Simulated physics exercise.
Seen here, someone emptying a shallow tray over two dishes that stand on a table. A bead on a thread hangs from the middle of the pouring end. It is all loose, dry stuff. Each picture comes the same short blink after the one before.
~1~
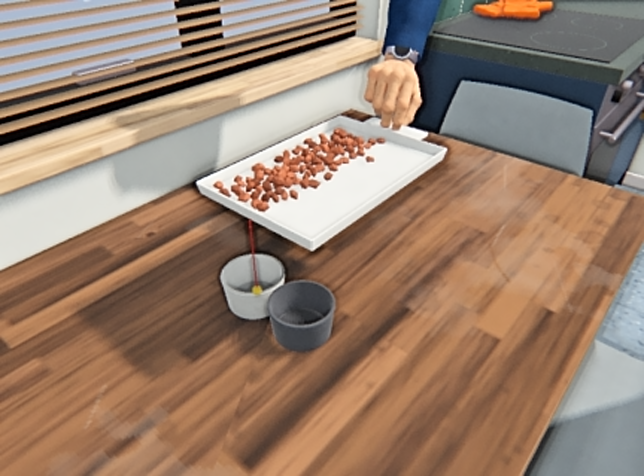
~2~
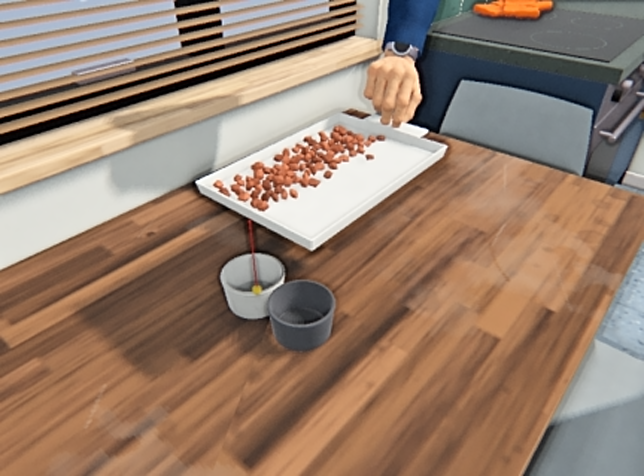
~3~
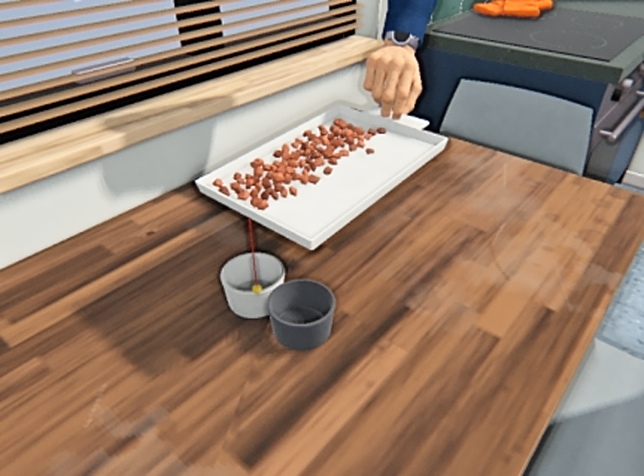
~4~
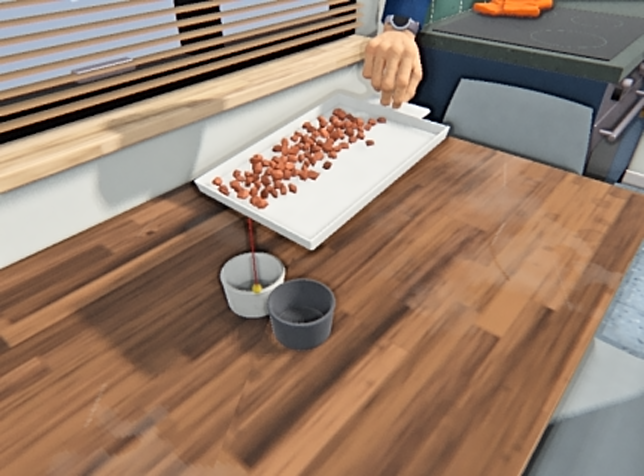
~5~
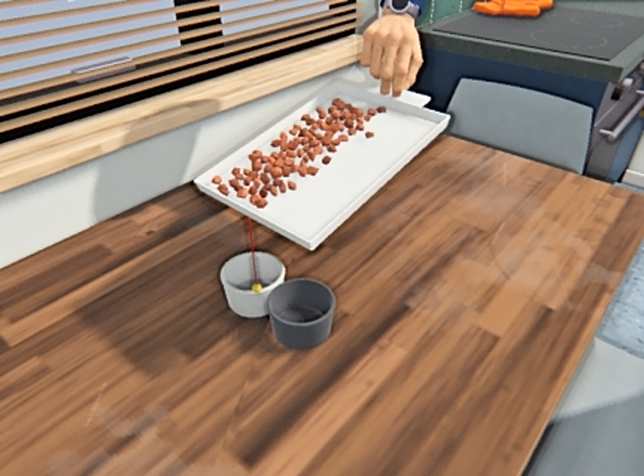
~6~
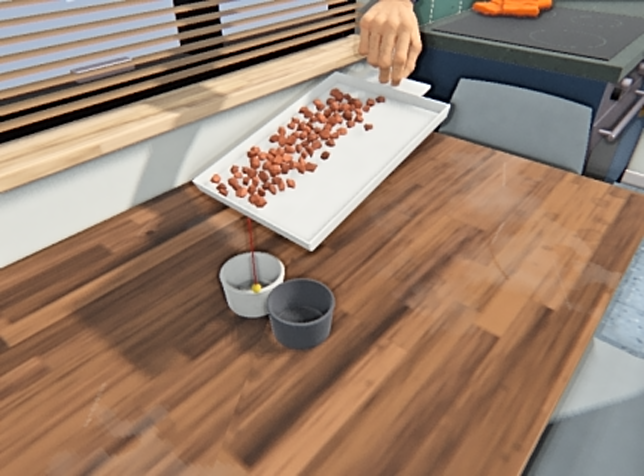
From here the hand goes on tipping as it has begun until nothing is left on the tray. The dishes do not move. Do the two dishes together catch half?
Caught overall: Under half.
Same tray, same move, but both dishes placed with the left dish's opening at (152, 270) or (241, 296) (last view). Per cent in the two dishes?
First some 20, then 40 per cent.
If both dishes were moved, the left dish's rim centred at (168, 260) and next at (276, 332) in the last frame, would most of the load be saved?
At the first place under half, at the second under half.
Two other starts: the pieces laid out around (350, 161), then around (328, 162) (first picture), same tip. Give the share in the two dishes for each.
In turn 0 and 0 in a hundred.
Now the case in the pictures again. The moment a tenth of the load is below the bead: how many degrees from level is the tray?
At about 70°.
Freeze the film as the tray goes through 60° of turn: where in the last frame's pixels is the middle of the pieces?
Around (253, 193).
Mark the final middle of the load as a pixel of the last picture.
Close to (231, 372).
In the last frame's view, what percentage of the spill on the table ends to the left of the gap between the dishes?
About 80 per cent.
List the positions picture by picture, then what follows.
Corners of the pouring end near (200, 182) and (312, 238), level; middle of the load near (308, 166), bits of crushed brick; left dish near (232, 300); right dish near (280, 332); bead on its thread near (257, 290), in the first frame.
Corners of the pouring end near (200, 182) and (311, 238), level; middle of the load near (308, 165), in the second frame.
Corners of the pouring end near (199, 181) and (311, 238), tipped barely, lowest at the right corner; middle of the load near (307, 160), in the third frame.
Corners of the pouring end near (199, 180) and (311, 239), tipped a little, lowest at the right corner; middle of the load near (307, 155), in the fourth frame.
Corners of the pouring end near (198, 180) and (310, 239), tipped a little, lowest at the right corner; middle of the load near (306, 149), in the fifth frame.
Corners of the pouring end near (197, 180) and (309, 240), tipped a little, lowest at the right corner; middle of the load near (304, 144); left dish near (231, 298); right dish near (279, 330), in the sixth frame.
Shortly afterwards, tray tipped steeply; all but a few on the tray; a little in the air.
Next, tray tipped past a quarter turn; near a third on the tray; near half outside both; near a quarter in the air.
Some moments later, tray tipped past a quarter turn; the whole lot outside both.
In the end, tray tipped past a quarter turn; none at all in the right dish; none at all in the left dish; the whole lot outside both.
